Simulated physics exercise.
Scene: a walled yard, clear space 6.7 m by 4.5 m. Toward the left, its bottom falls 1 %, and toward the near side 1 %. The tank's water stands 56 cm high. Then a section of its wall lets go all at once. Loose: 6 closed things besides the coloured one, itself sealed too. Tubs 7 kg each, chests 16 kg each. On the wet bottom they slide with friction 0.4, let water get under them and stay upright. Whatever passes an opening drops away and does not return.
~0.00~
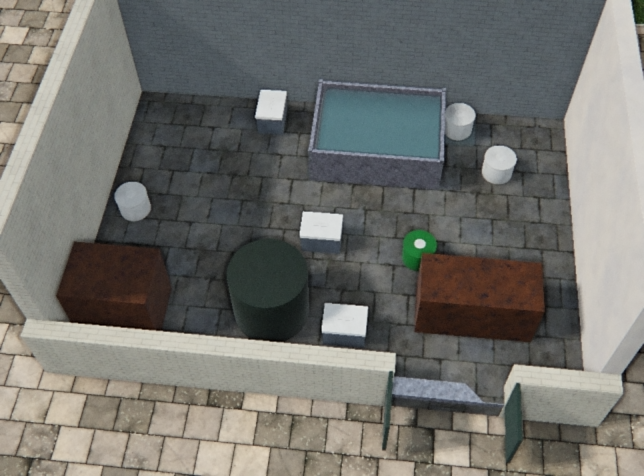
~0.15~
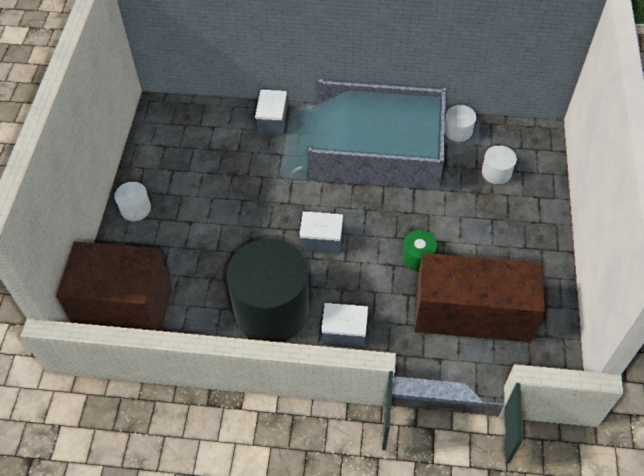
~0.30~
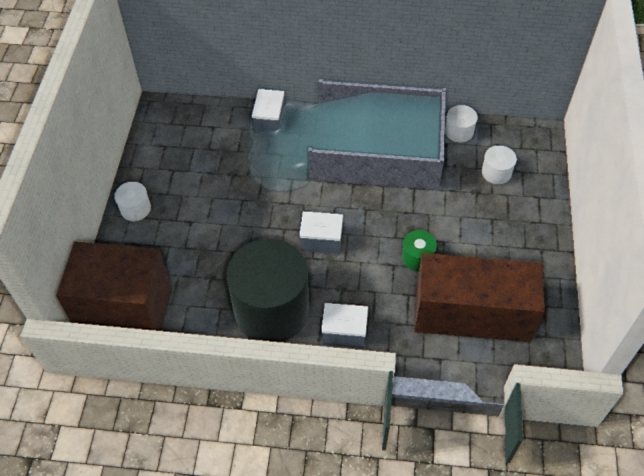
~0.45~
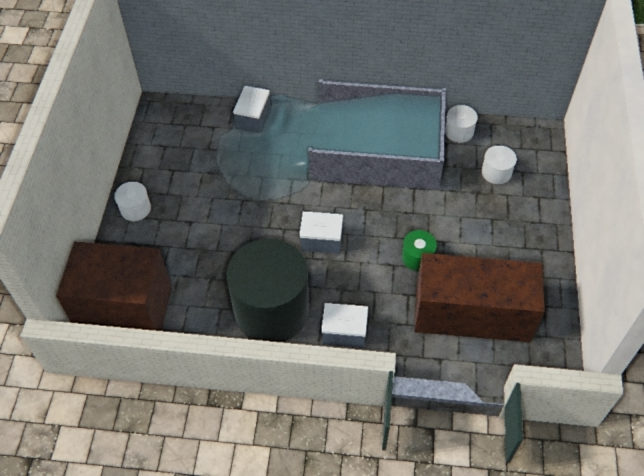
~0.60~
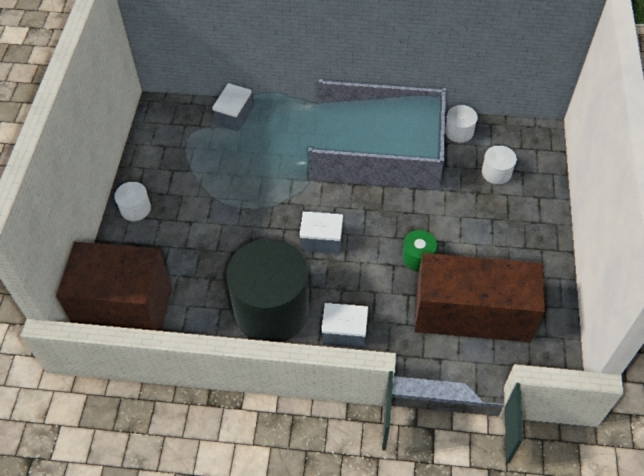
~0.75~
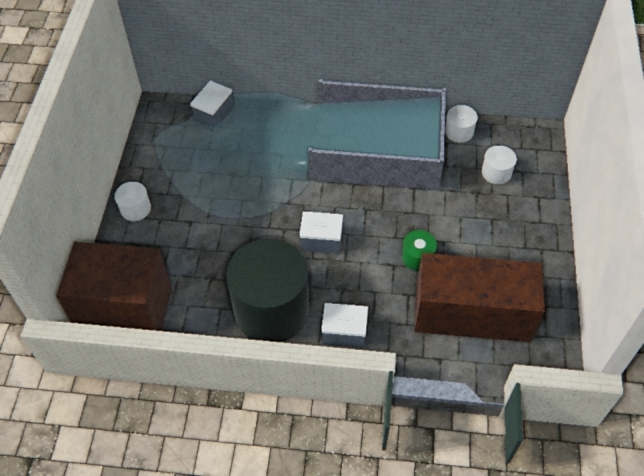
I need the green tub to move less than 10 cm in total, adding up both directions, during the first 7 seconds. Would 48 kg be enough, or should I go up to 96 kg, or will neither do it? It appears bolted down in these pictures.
48 kg will do.
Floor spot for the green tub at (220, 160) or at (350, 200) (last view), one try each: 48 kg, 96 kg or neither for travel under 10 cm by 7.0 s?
Heavy one only, then light one suffices.
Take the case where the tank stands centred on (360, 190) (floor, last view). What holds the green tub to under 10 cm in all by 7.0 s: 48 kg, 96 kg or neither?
Lab note - in that case: Lighter mass suffices.
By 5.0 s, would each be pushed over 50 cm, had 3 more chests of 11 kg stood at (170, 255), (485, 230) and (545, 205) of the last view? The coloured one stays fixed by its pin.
Each in turn: Further than that, not that far, not that far.
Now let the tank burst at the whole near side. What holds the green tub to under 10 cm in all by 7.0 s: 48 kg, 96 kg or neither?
Under that change, only the second option works.
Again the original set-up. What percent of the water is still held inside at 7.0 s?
Close to 98 in a hundred parts remain.
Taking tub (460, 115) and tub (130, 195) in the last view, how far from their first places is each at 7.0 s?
5 cm and 300 cm.
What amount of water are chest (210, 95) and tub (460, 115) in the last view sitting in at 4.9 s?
About 11 and 0 cm.
After 1.4 s the green tub would be 0 cm from its start with 48 kg and 0 cm from its start with 96 kg; 0 cm of water round it then.
After 3.1 s the green tub would be 0 cm from its start with 48 kg and 0 cm from its start with 96 kg; 0 cm of water round it then.
After 4.9 s the green tub would be 0 cm from its start with 48 kg and 0 cm from its start with 96 kg; 1 cm of water round it then.
After 7.0 s the green tub would be 0 cm from its start with 48 kg and 0 cm from its start with 96 kg; 4 cm of water round it then.
